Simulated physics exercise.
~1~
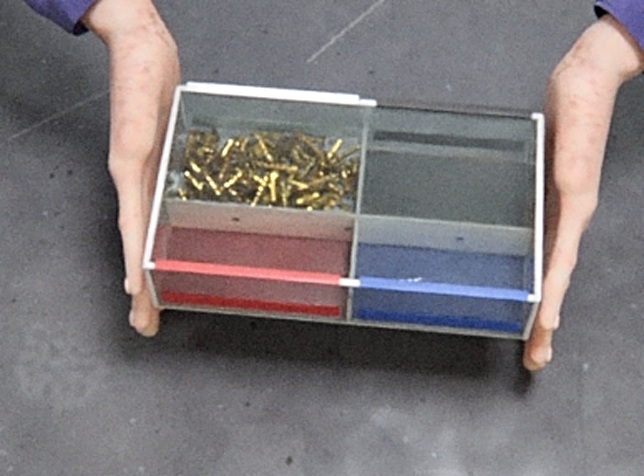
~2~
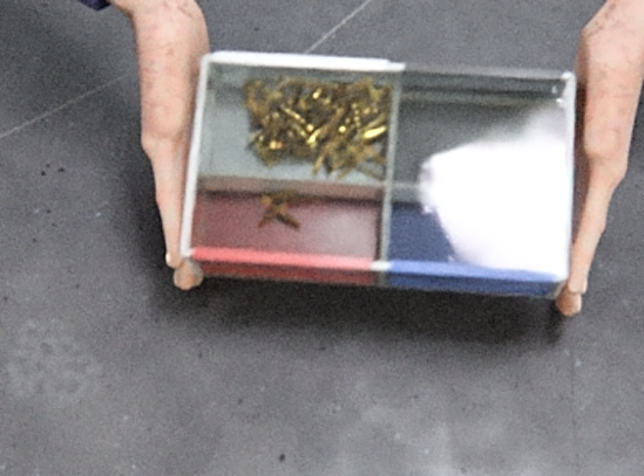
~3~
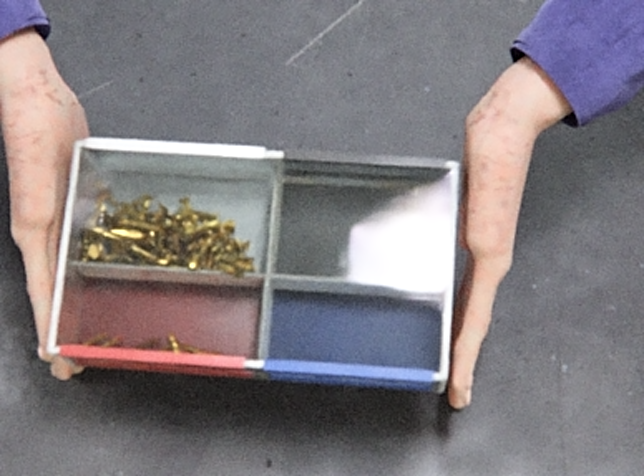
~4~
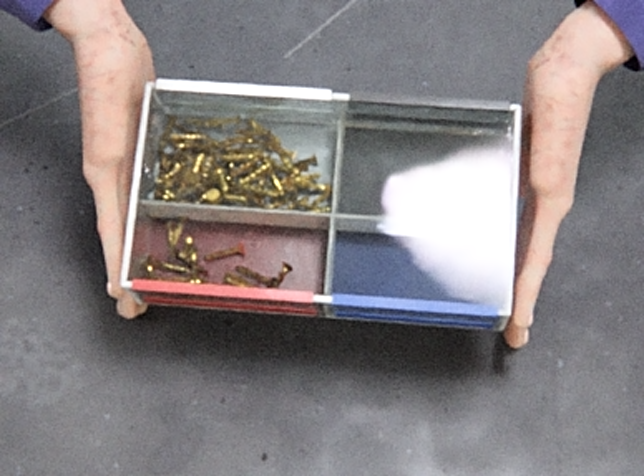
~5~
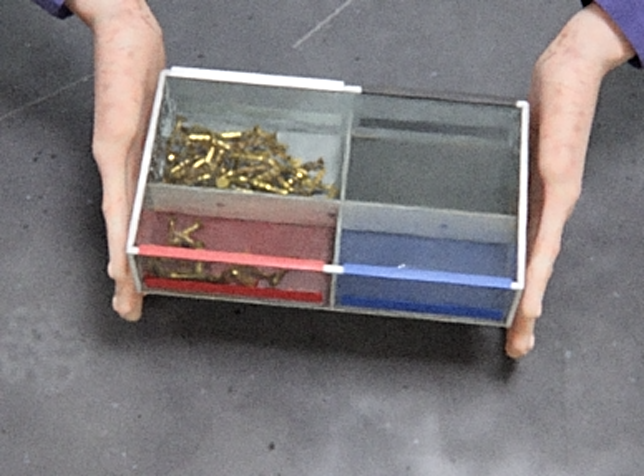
Over a dark grey floor, two hands held a clear-lidded box of brass-coloured screws, swayed it about and tilted it so some slid from the white compartment into the red one, then levelled it, with most screws still in the white and the others empty.
